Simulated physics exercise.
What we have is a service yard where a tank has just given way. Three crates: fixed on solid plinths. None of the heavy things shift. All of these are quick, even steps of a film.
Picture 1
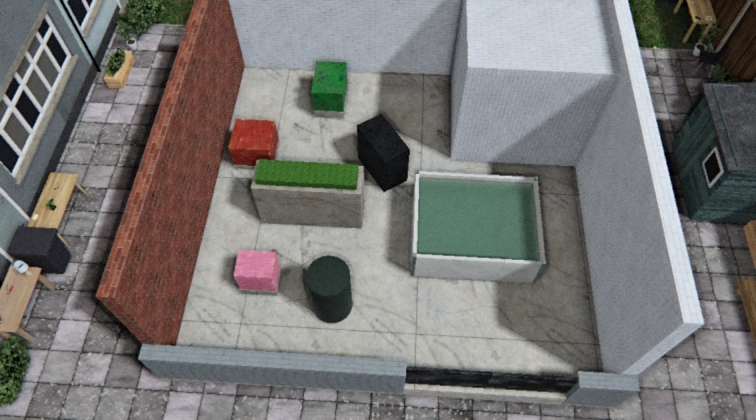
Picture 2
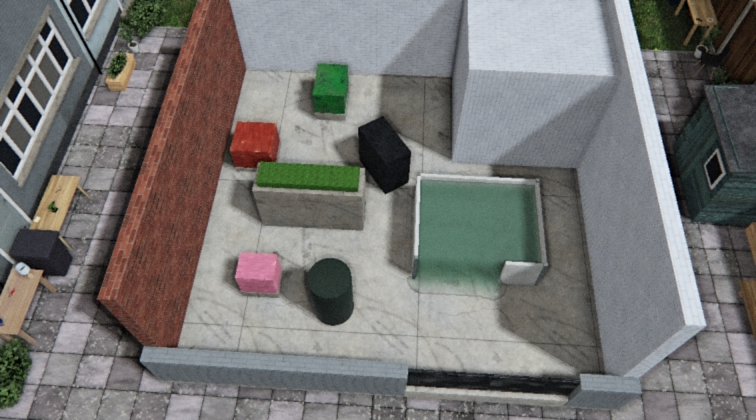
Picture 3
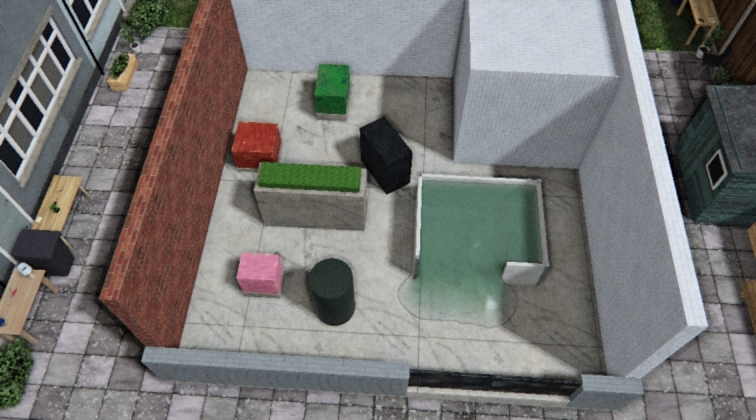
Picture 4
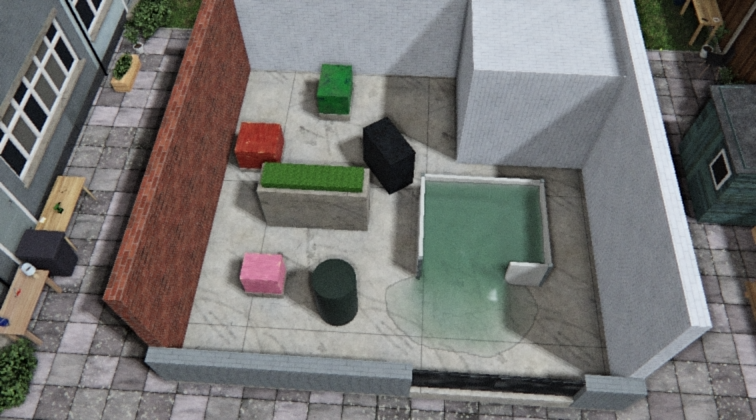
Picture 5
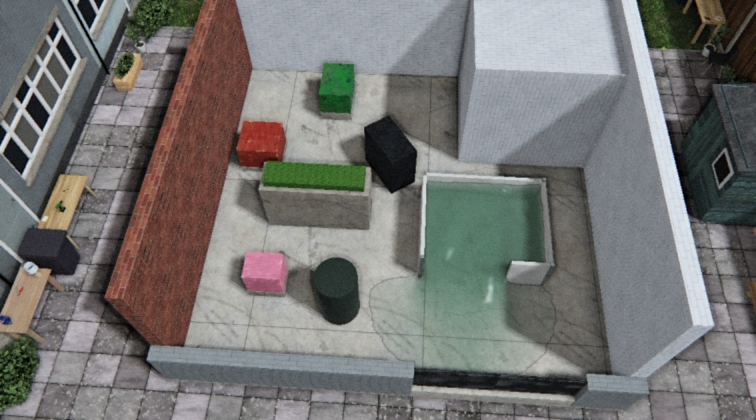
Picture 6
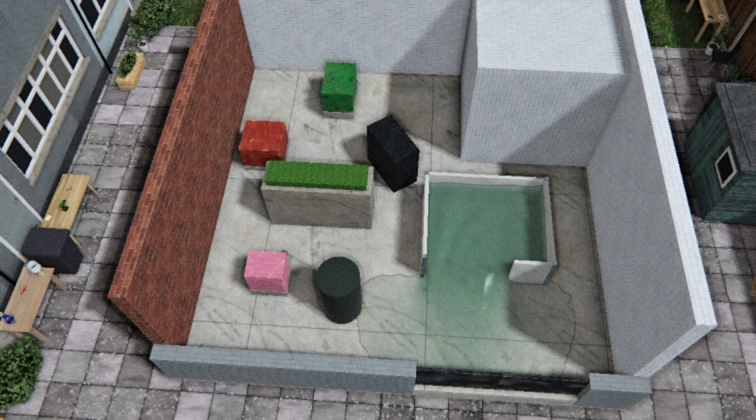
A walled service yard with a pale stone floor is seen from high above, the view drifting very slightly. Red, green and pink crates stand at left and centre-left around a grass-topped planter, with a black block near the middle, a dark green cylinder in front, and a white-walled tank of green water at right. The tank's front opens, and water pours through the gap, spreading forward and sideways across the floor.
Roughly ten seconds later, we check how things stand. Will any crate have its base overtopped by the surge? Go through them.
Outcome: The green crate will not be touched; the red crate will be touched; the pink crate will not be touched.
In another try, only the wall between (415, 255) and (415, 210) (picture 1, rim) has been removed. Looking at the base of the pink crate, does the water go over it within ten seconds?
The pink crate is overtopped.
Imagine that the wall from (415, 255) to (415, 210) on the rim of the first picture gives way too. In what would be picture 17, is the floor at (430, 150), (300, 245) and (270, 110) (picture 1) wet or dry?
Going through them in turn: Still unsoaked, then reached by the flood, then still unsoaked.
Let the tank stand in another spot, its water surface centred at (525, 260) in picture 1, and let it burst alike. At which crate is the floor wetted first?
My pick is the pink one.
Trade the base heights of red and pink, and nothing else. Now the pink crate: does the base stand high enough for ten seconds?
Verdict on the pink crate: It gets flooded.
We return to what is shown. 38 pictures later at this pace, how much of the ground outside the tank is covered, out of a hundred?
About 80 per cent.
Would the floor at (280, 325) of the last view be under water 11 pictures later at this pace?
Result for the point: Waterlogged.
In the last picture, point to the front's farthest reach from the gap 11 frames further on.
The front's farthest point is close to (184, 360).
A moment on, water covers 20 % of the floor; the green crate not reached, the red crate not reached, the pink crate not reached.
Next, water covers 30 % of the floor; the green crate not reached, the red crate not reached, the pink crate water round its plinth.
Then, water covers 50 % of the floor; the green crate not reached, the red crate water round its plinth, the pink crate water round its plinth.
Later, water covers 80 % of the floor; the green crate water round its plinth, the red crate water round its plinth, the pink crate water round its plinth.
In the end, water covers 95 % of the floor; the green crate stayed above the water, the red crate was topped, the pink crate stayed above the water.
